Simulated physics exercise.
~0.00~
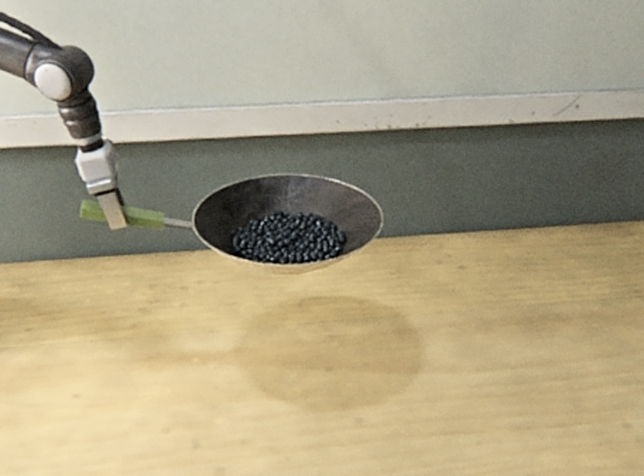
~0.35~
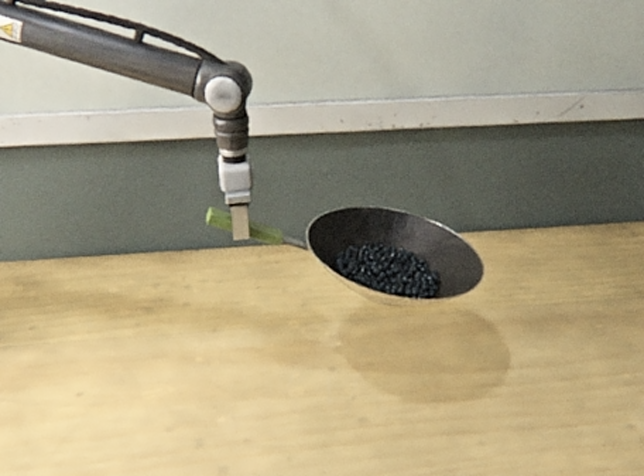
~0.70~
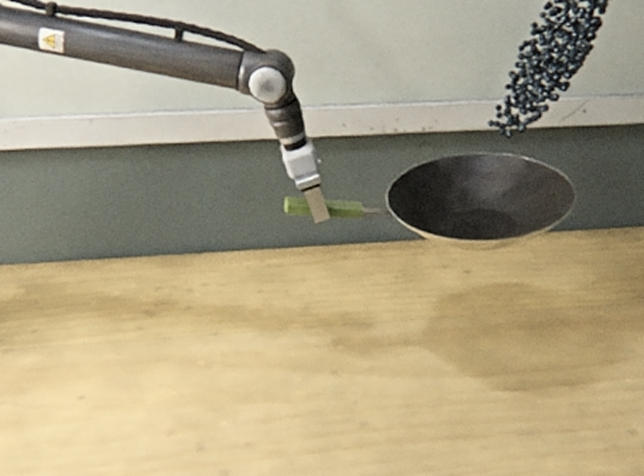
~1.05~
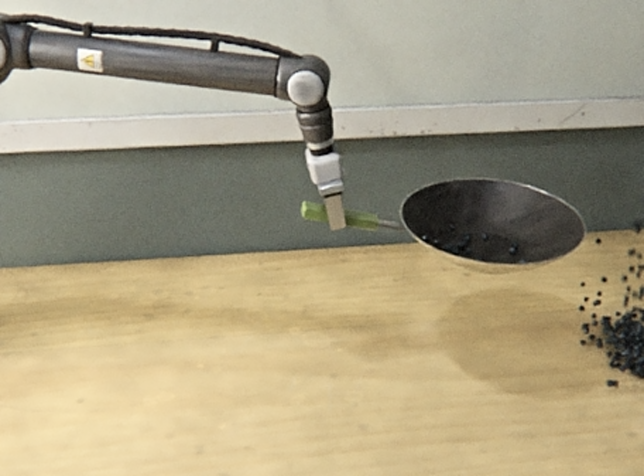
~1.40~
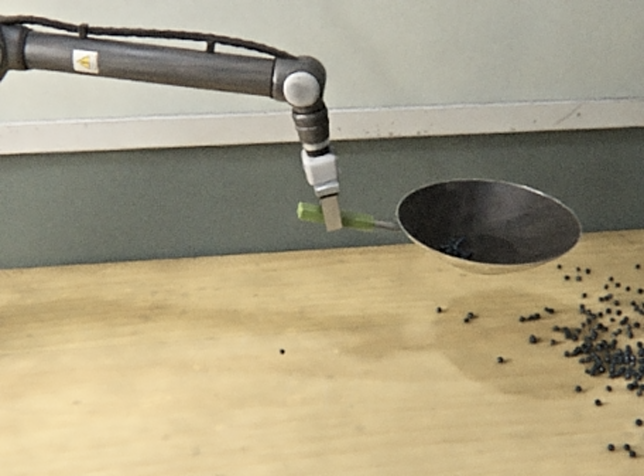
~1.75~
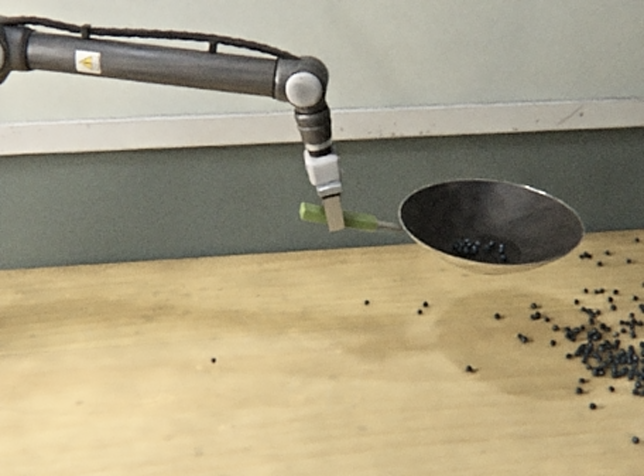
Above a wooden table, a robot arm tossing dark beads from a wok, most scattering at right, a few staying inside.
